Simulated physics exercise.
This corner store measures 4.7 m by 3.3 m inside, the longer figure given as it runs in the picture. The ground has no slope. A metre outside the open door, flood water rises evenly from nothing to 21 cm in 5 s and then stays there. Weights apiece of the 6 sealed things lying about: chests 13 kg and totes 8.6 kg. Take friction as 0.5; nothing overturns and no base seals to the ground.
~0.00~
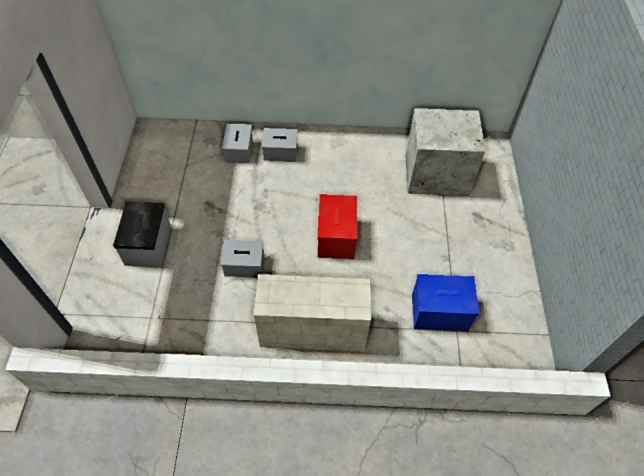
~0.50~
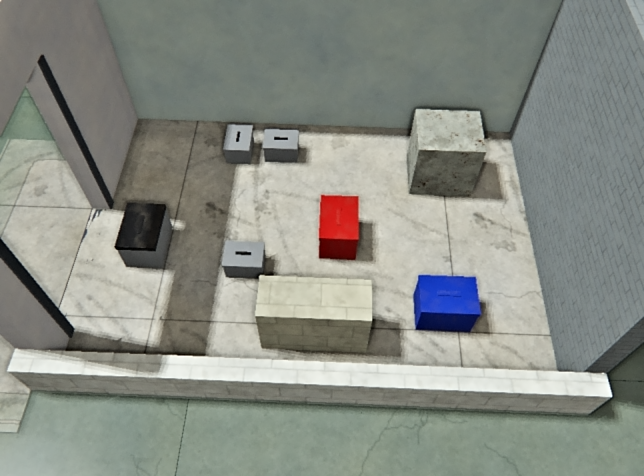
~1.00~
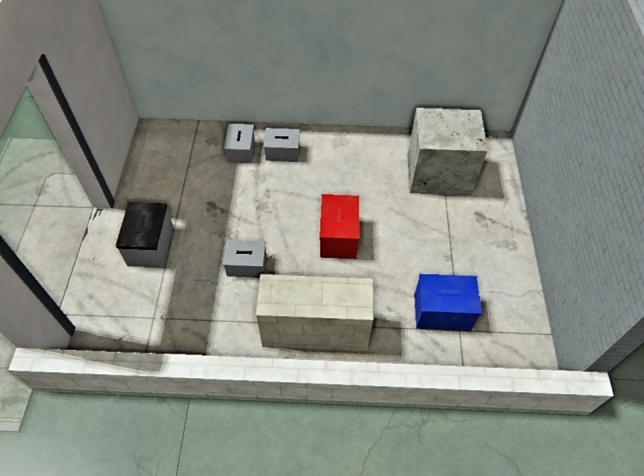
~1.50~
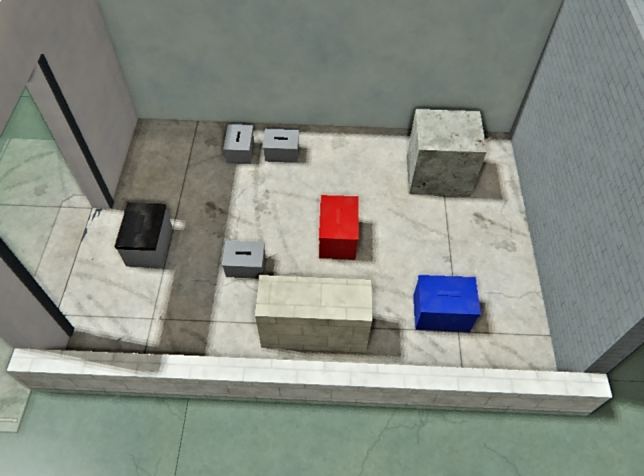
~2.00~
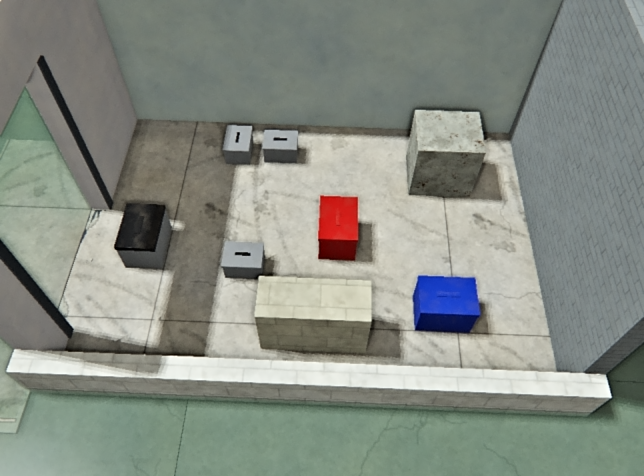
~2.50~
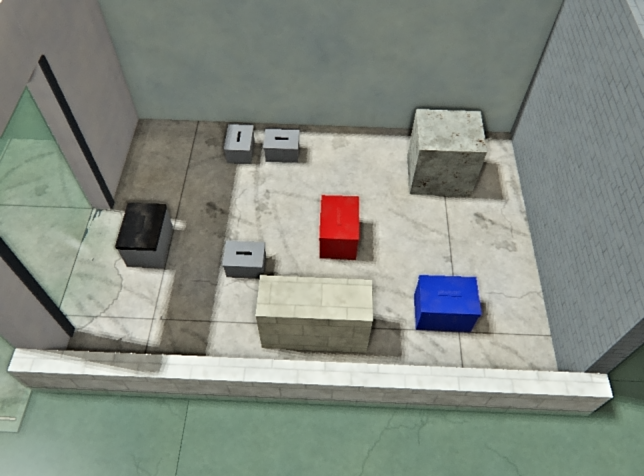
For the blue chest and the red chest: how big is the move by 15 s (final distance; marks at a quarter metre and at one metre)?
Blue chest is nudged along; red chest travels far.
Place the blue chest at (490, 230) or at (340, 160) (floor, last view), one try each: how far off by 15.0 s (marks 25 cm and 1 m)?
In turn: It slides a little; it ends far away.
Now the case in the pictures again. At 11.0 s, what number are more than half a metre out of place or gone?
4 of them.
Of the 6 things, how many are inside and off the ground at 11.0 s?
At that moment 5.
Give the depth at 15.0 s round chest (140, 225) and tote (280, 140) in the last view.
About 19 and 7 cm.
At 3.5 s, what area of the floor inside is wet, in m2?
Roughly 1.5 m2.
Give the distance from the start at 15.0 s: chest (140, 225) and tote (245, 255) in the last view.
In that order: 350 cm, 140 cm.
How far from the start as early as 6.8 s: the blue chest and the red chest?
About 0 and 20 cm.
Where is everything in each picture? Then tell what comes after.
The blue chest at (448, 293) rests on the ground; the red chest at (338, 216) rests on the ground; 0.0 m2 under water; 0 of 6 have shifted, in the first frame.
The blue chest at (449, 294), on the bottom; the red chest at (339, 217) rests on the ground; 0.0 m2 under water; 0 of 6 have shifted, in the second frame.
The blue chest at (450, 293), on the bottom; the red chest at (340, 216), on the bottom; 0.0 m2 under water; 0 of 6 have shifted, in the third frame.
The blue chest at (449, 294) rests on the ground; the red chest at (339, 217), on the bottom; water covers 0.0 m2; 0 of 6 have shifted, in the fourth frame.
The blue chest at (449, 295), on the bottom; the red chest at (339, 217) rests on the ground; water covers 0.0 m2; 0 of 6 have shifted, in the fifth frame.
The blue chest at (450, 294) rests on the ground; the red chest at (340, 217) rests on the ground; water covers 0.3 m2; 0 of 6 have shifted, in the sixth frame.
After 3.5 s the blue chest is near (450, 294), 0.0 m from its start, aground; the red chest is near (340, 217), 0.0 m from its start, aground; 0 afloat.
After 6.8 s the blue chest is near (450, 294), 0.0 m from its start, aground; the red chest is near (361, 215), 0.2 m from its start, aground; 1 afloat.
After 11.0 s the blue chest is near (536, 325), 0.8 m from its start, afloat; the red chest is near (520, 183), 1.9 m from its start, afloat; 5 afloat.
After 15.0 s the blue chest is near (509, 314), 0.5 m from its start, afloat; the red chest is near (501, 162), 1.8 m from its start, afloat; 6 afloat.
